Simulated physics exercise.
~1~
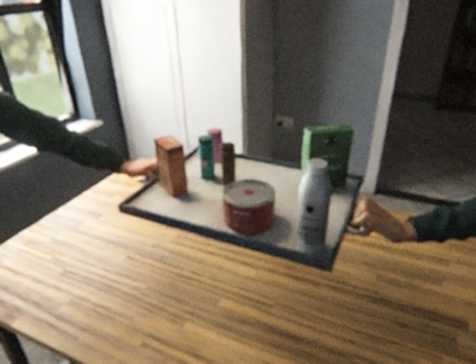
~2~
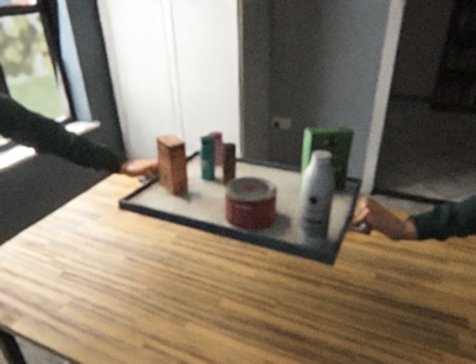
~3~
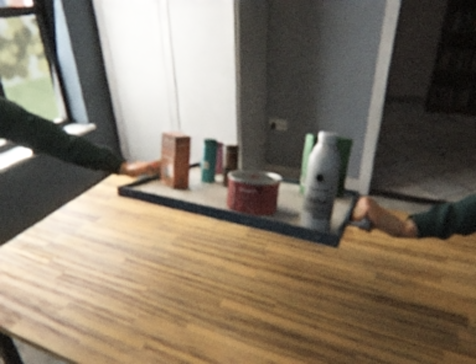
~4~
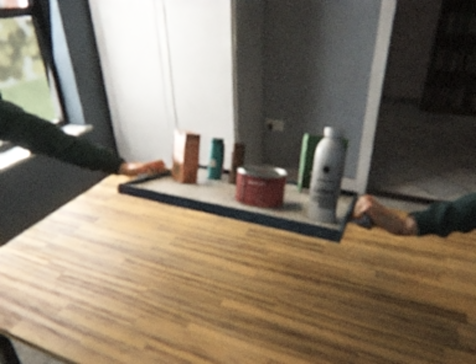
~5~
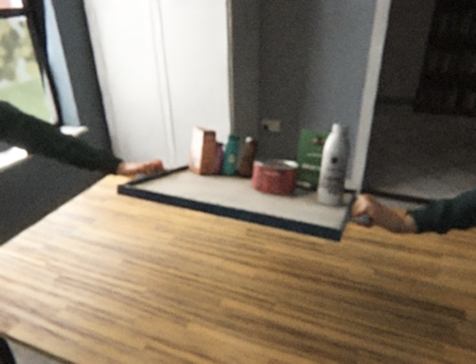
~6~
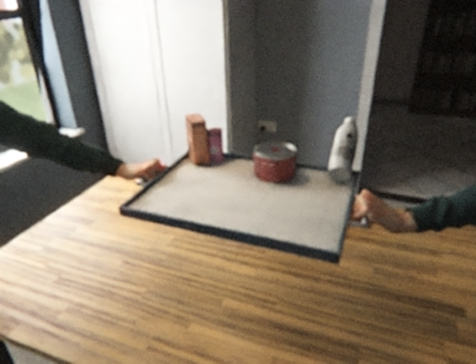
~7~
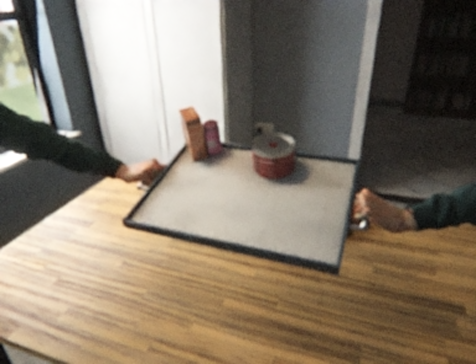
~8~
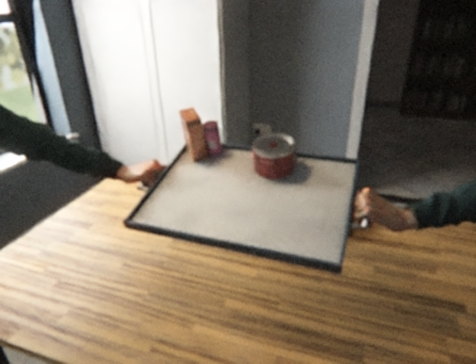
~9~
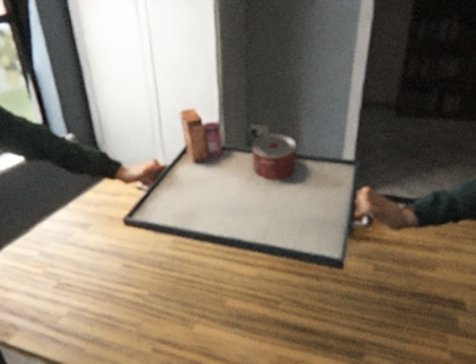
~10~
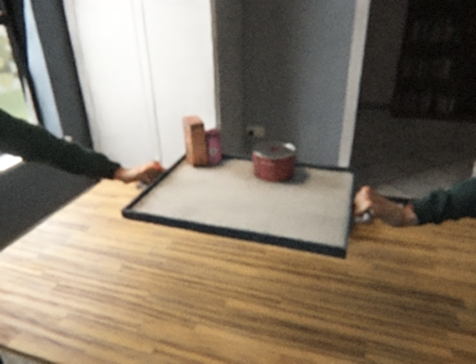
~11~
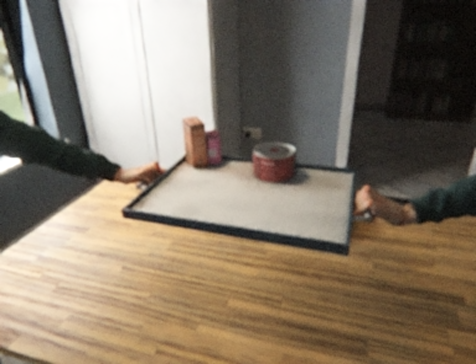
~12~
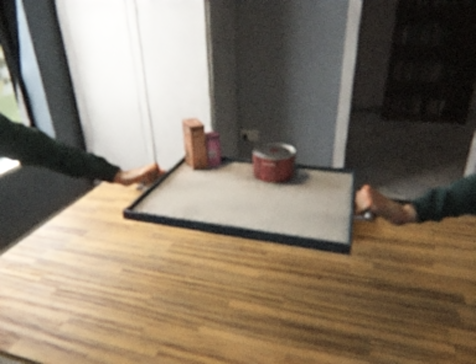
Two hands tilt a tray and four items drop off its far side, leaving three.
